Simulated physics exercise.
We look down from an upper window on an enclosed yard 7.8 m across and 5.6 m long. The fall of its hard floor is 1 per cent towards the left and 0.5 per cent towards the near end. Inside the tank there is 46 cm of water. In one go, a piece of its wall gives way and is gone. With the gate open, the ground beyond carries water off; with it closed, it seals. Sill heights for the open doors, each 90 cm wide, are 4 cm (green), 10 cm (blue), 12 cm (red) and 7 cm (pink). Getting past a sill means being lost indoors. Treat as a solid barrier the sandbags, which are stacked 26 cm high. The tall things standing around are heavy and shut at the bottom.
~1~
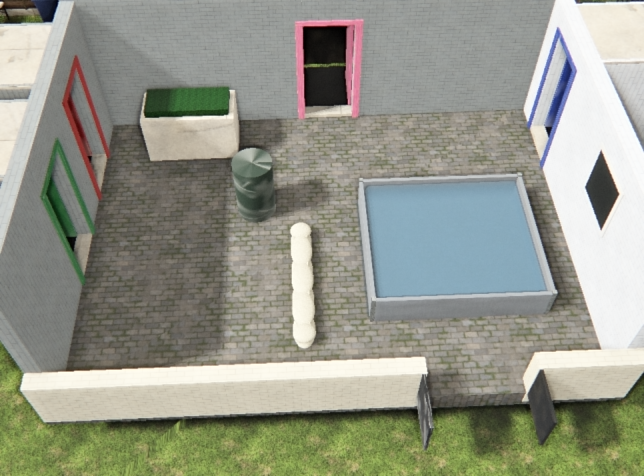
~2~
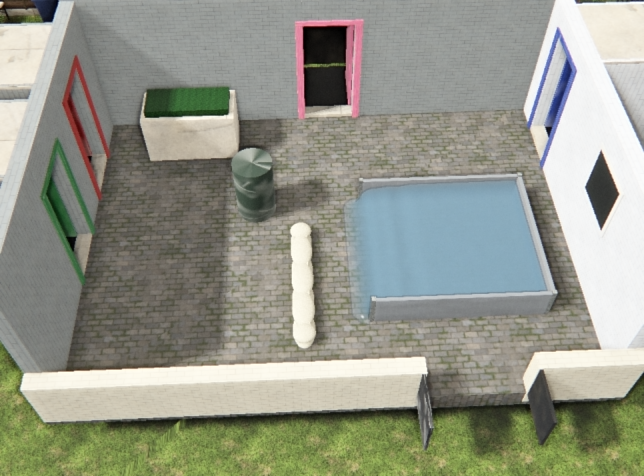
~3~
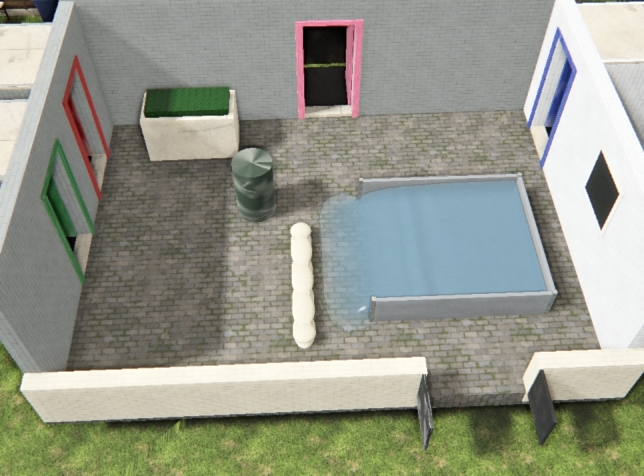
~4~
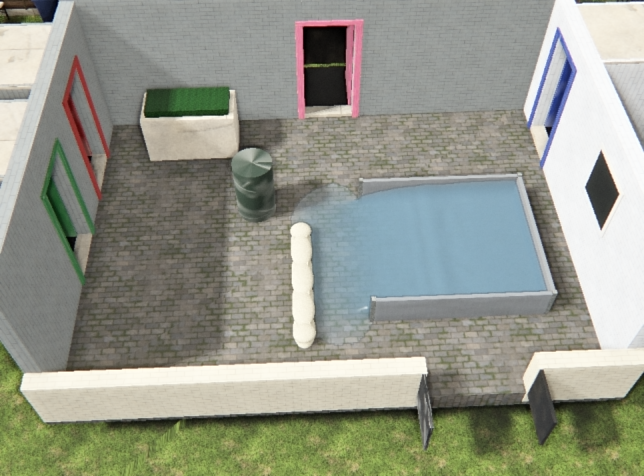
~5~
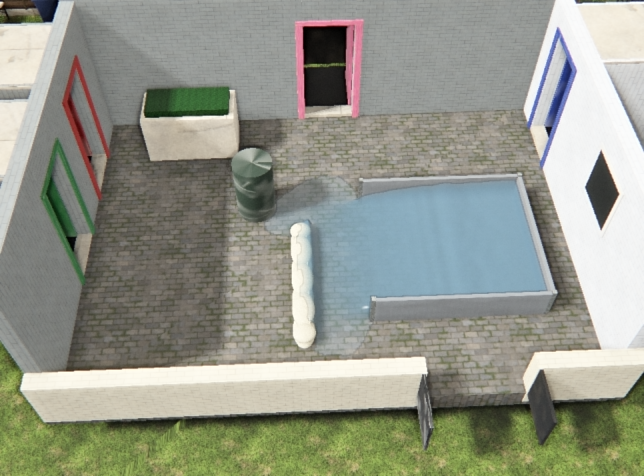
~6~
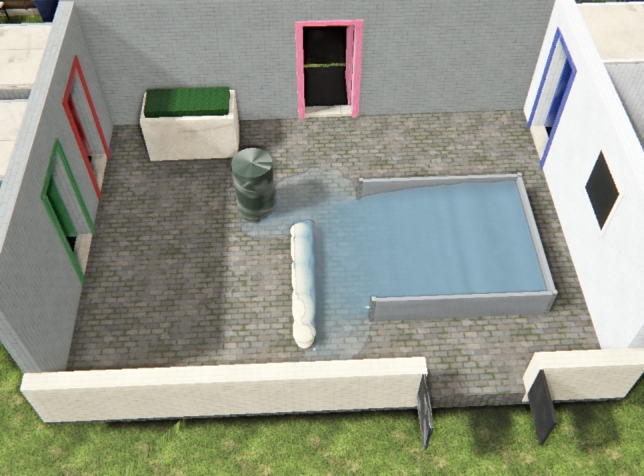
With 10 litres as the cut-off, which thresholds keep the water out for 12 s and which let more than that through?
The green door overshoots the limit. The blue door undershoots the limit. The red door undershoots the limit. The pink door overshoots the limit.
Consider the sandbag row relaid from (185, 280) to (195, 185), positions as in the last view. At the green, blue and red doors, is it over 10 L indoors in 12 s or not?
Then, at the green door it's exceeded, at the blue door it's not exceeded, at the red door it's exceeded.
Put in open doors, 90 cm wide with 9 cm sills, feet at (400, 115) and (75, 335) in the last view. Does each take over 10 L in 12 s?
Order as listed: Respected and surpassed.
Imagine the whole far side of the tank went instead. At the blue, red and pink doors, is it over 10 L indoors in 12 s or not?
Blue exceeds; red falls short; pink exceeds.
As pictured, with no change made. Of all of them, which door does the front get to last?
Blue.
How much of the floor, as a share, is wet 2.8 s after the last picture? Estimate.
60 %.
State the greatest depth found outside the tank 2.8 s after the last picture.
Peak depth: Approx. 26 cm.
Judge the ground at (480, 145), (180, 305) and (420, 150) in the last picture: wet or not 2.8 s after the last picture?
Listed in turn: Spared so far / swamped / spared so far.
Then, 0.7 s after the last picture water covers 20 % of the floor and is deepest (38 cm) near (322, 272); green door not reached, blue door not reached, red door not reached, pink door not reached.
Then, 1.5 s after the last picture water covers 40 % of the floor and is deepest (35 cm) near (322, 272); green door not reached, blue door not reached, red door not reached, pink door not reached.
Then, 2.8 s after the last picture water covers 60 % of the floor and is deepest (26 cm) near (340, 385); green door 4 cm at the sill, 0 L in, blue door not reached, red door 8 cm at the sill, 0 L in, pink door 13 cm at the sill, 6 L in.
Then, 6.3 s after the last picture water covers 95 % of the floor and is deepest (14 cm) near (88, 264); green door 12 cm at the sill, 54 L in, blue door 7 cm at the sill, 0 L in, red door 3 cm at the sill, 0 L in, pink door 7 cm at the sill, 42 L in.
Then, 11.3 s after the last picture water covers 95 % of the floor and is deepest (14 cm) near (62, 398); green door 9 cm at the sill, 139 L in, blue door 3 cm at the sill, 0 L in, red door 7 cm at the sill, 0 L in, pink door 5 cm at the sill, 42 L in.
